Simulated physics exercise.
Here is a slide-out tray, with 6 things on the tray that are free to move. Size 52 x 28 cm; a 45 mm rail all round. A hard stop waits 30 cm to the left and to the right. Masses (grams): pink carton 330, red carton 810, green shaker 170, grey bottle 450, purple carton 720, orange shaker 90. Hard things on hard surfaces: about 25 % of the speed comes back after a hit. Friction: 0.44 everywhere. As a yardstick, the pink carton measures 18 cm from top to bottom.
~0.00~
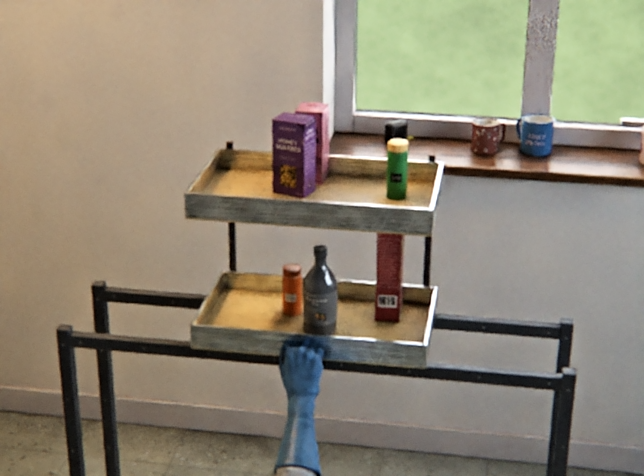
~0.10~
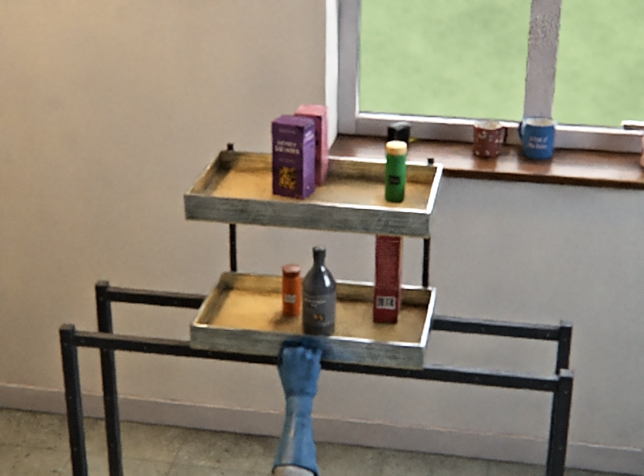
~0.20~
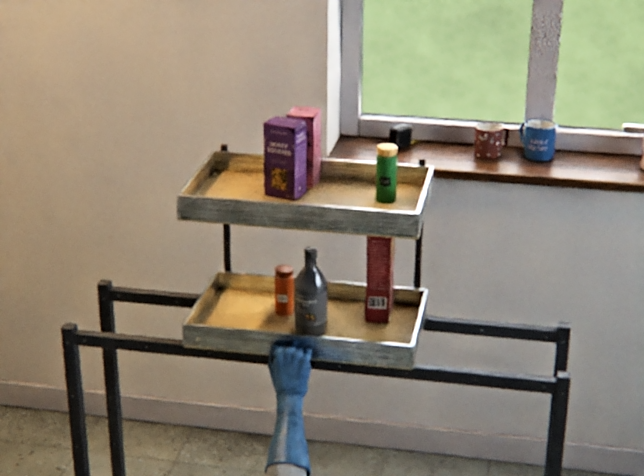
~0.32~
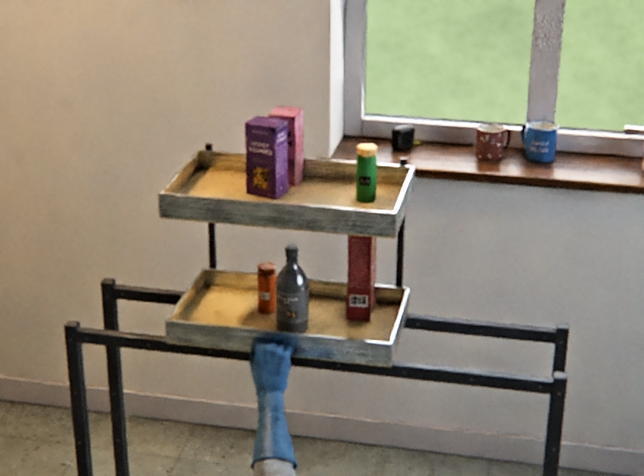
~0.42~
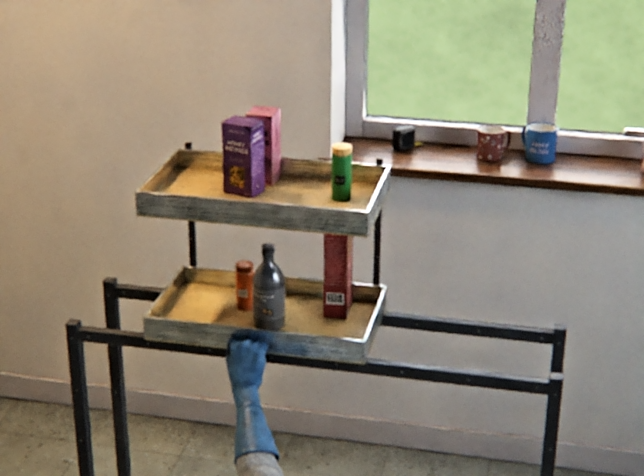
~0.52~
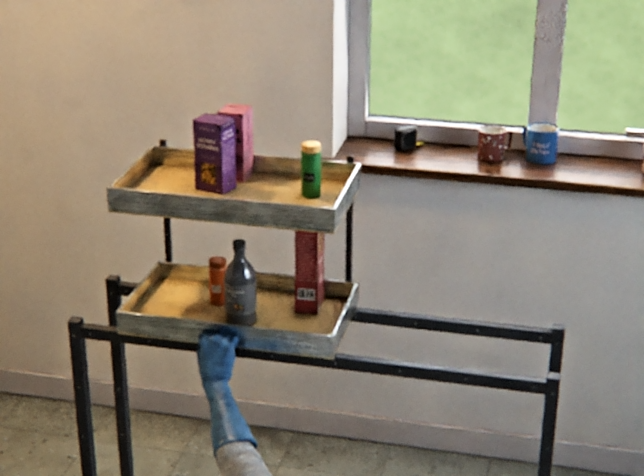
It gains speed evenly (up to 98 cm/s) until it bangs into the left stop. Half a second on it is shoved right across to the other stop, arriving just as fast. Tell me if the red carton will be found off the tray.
The red carton keeps to its tray.
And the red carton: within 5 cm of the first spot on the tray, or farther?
The red carton ends elsewhere.
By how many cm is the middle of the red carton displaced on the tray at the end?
About 10 cm.
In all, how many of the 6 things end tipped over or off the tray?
4 of them.
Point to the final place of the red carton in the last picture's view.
At about (487, 314).
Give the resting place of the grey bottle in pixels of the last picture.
Near (442, 303).
After 0.72 s, tray has slid 30 cm left; red carton 13° off upright near (245, 257); green shaker 14° off upright; orange shaker 11° off upright.
After 0.92 s, tray has slid 30 cm left; red carton on its side near (197, 284); green shaker on its side; orange shaker on its side.
After 2.32 s, tray has slid 26 cm right; red carton on its side near (429, 307); pink carton 72° off upright; green shaker on its side.
After 2.52 s, tray has slid 30 cm right; red carton on its side near (484, 313); pink carton on its side; orange shaker on its side.
In the end (4.1 s), toppled on the tray, pink carton, red carton, green shaker and orange shaker; the other 2 under 5 cm from the start. In the last view, red carton near (487, 314).
